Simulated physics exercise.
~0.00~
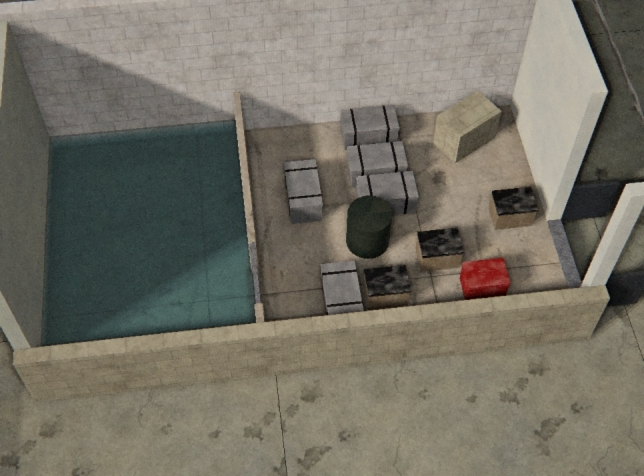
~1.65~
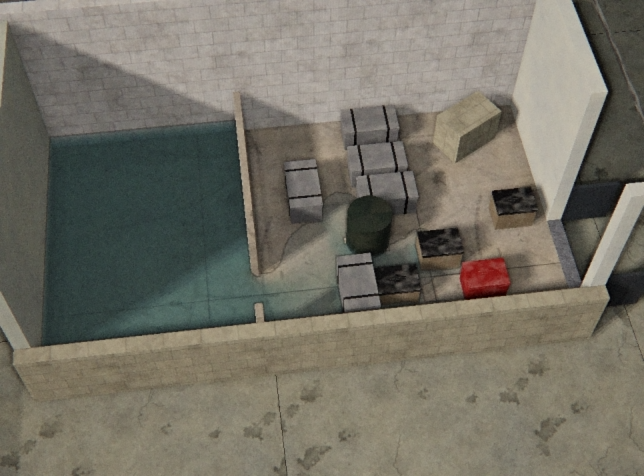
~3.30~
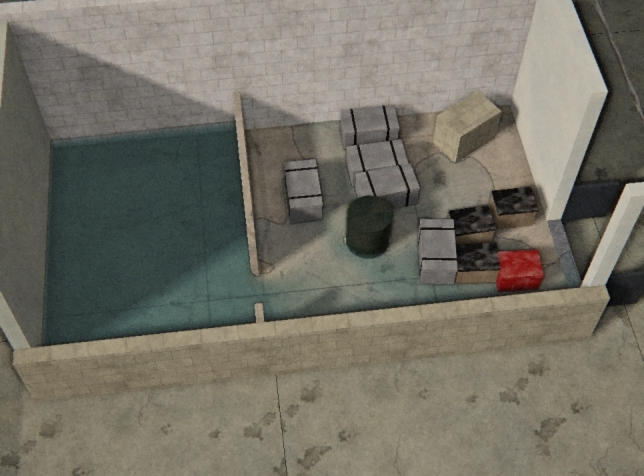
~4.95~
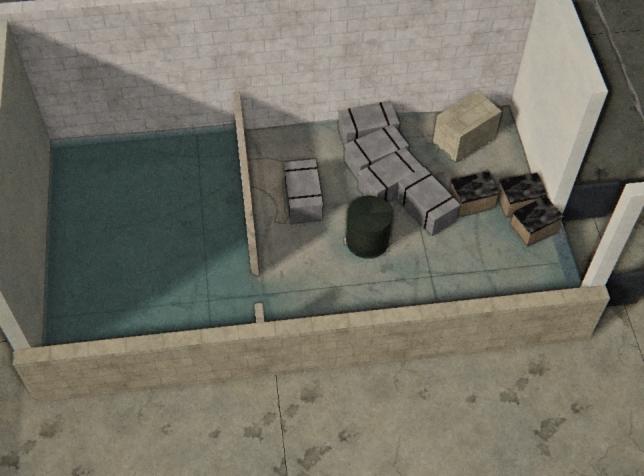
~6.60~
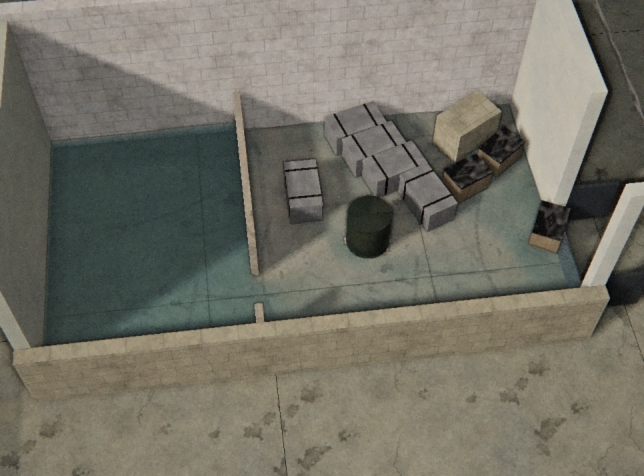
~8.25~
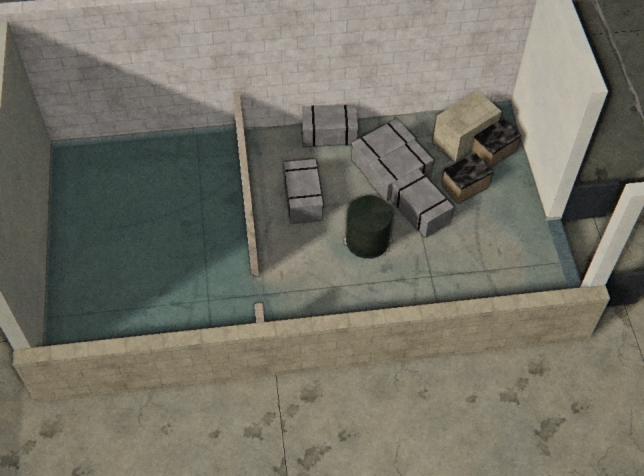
Water spilled from the left side through a gap in the low partition and spread across the other room, pushing the boxes rightward; the red one went out through the opening at the right, a dark-topped one followed, and the rest stayed scattered inside.
